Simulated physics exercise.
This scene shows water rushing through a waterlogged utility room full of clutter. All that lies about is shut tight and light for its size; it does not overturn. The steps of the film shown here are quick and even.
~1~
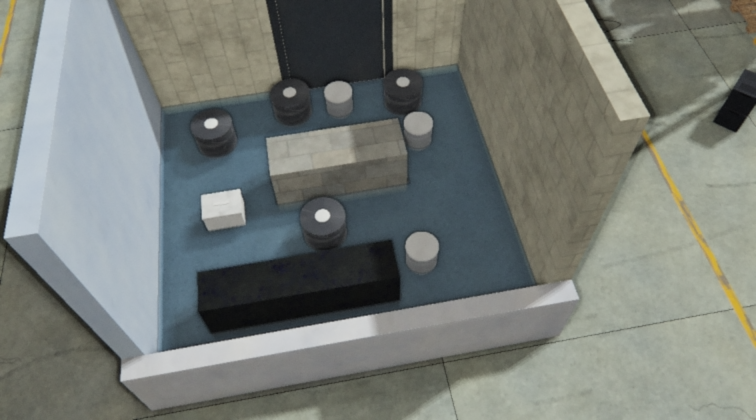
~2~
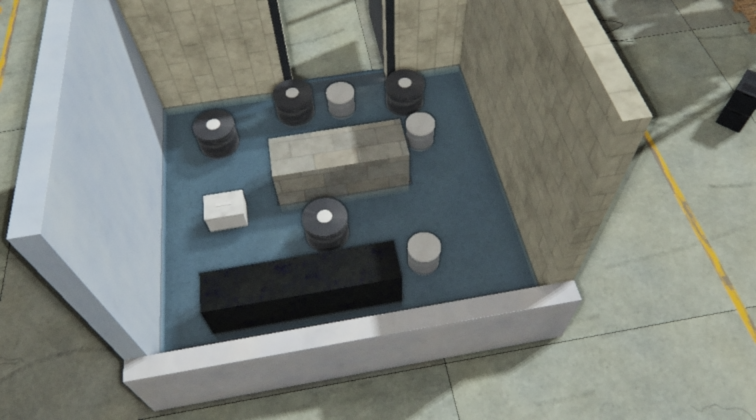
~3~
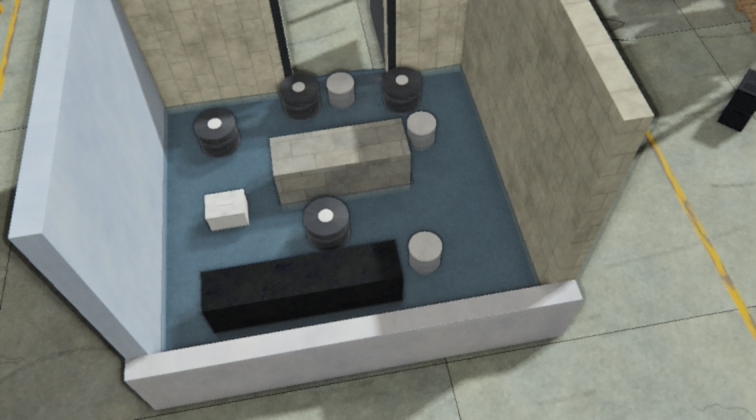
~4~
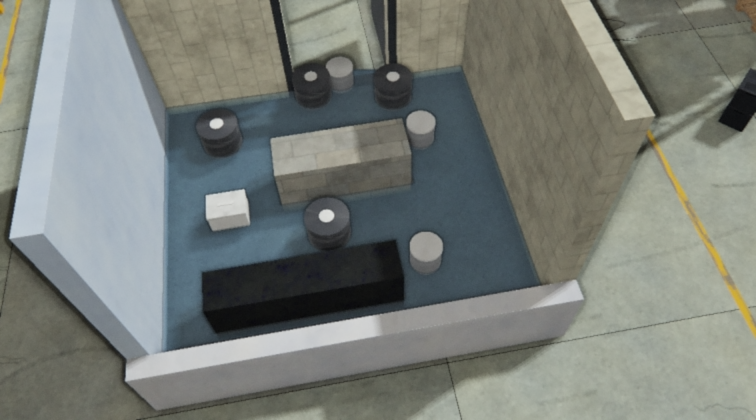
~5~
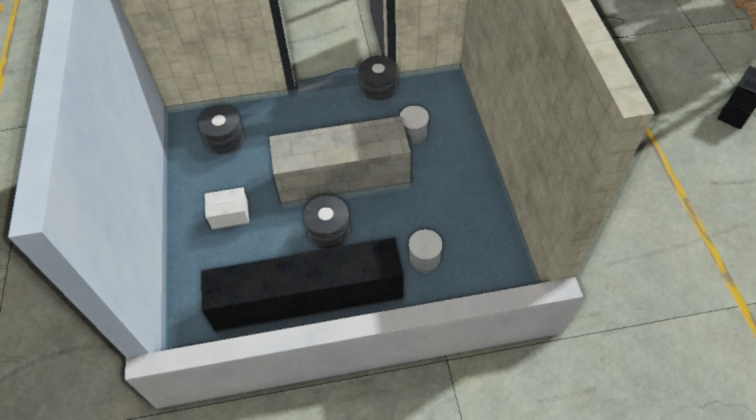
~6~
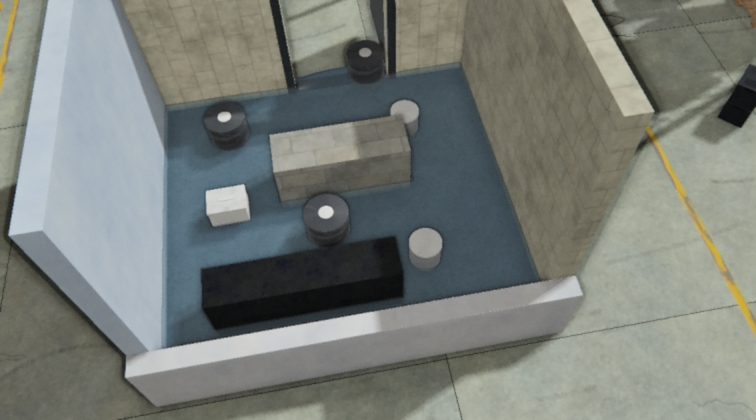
To begin with, dark round tubs, pale pails and blocks sit in a blue-floored, walled room with a dark door at the back. The door gives way to an open gap, and the objects nearest it drift toward it; two leave view, while a tub and pail shift left and back.
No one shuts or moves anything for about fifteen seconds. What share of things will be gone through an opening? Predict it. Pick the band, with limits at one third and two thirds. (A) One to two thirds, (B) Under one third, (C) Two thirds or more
Answer: C.
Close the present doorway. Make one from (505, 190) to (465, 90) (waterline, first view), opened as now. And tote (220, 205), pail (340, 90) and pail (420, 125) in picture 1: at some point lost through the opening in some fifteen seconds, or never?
Each in turn: Never leaves, exits, exits.
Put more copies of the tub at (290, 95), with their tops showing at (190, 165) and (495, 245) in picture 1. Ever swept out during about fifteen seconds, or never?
The first copy is swept away and the second is held back.
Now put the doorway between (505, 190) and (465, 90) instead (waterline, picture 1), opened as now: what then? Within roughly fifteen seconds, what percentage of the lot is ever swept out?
My estimate is some 80 percent.
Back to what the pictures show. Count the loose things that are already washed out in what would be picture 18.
All told, it is 5.
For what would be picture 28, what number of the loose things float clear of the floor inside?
That makes 2.
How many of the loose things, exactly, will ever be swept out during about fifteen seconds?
The total is 6.
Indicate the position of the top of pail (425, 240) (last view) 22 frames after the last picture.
About (429, 200).
A moment on, 3 of 8 are out; 5 afloat.
Next, 5 of 8 are out; 3 afloat.
Later, 6 of 8 are out; 2 afloat.
In the end, 6 of 8 are out; 2 afloat.
